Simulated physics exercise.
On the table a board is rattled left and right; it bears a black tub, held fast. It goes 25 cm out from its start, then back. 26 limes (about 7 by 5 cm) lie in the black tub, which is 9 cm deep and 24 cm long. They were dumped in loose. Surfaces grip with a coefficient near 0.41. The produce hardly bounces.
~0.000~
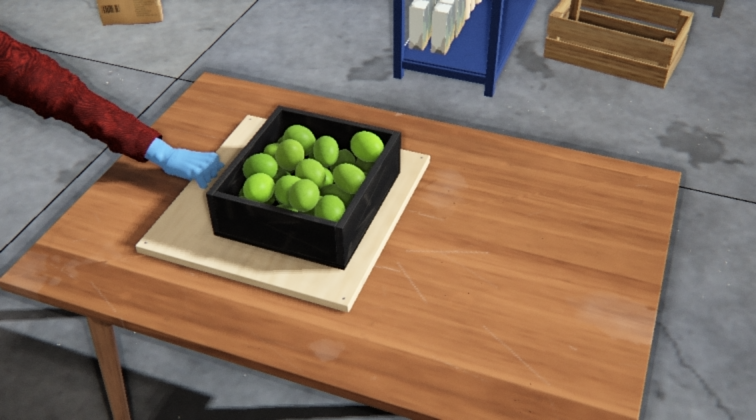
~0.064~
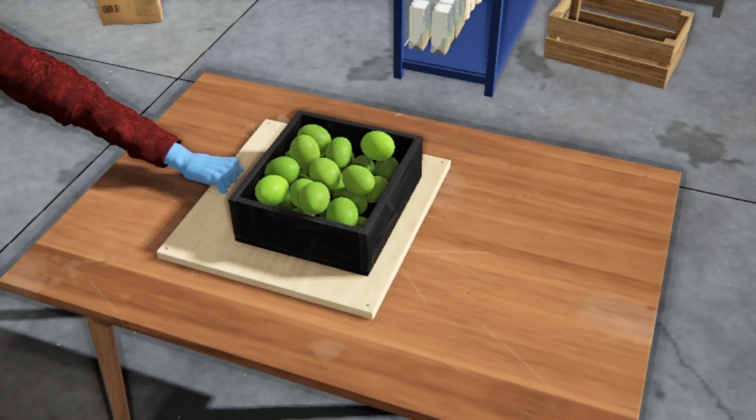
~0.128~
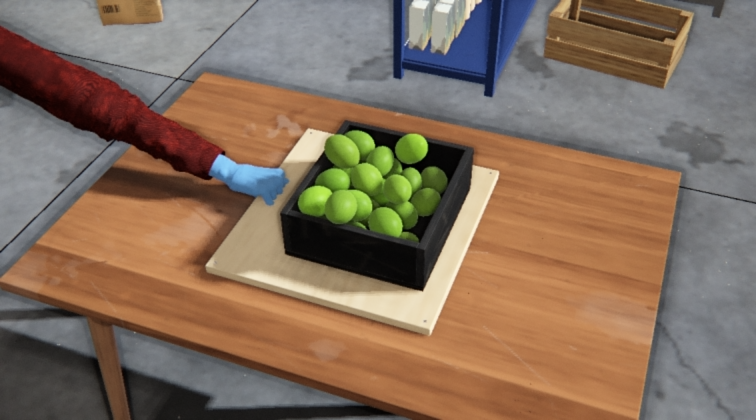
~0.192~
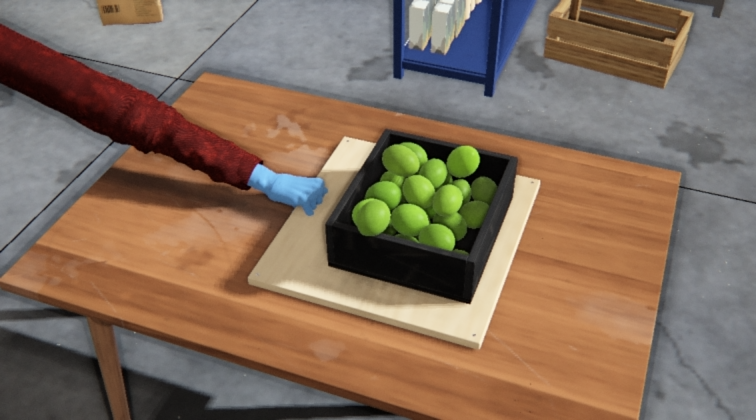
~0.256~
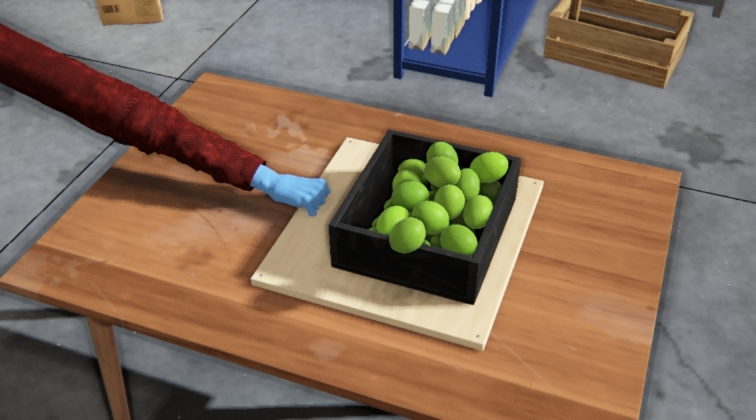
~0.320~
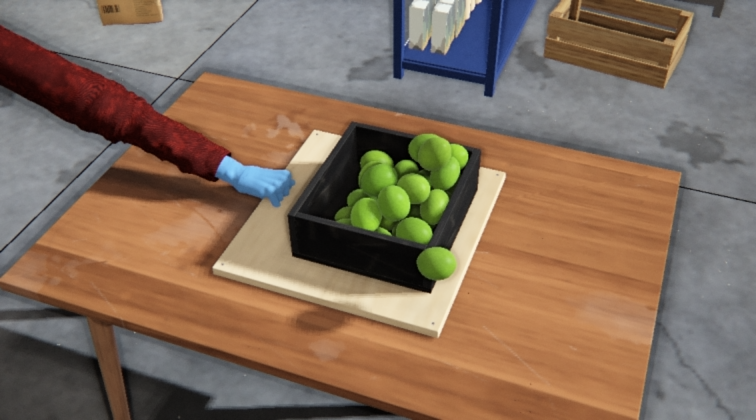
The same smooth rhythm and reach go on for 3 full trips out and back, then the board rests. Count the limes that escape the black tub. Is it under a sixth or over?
More than a sixth of the limes leave the black tub.
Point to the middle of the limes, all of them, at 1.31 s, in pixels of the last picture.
Around (350, 191).
After 0.57 s, the black tub is down by 2 of 26.
After 0.88 s, the black tub is down by 7 of 26.
After 1.31 s, the black tub is down by 9 of 26.
Final count (at 1.87 s), the black tub is down by 10 of 26. Asked share, 10 of 26, 38 per cent.
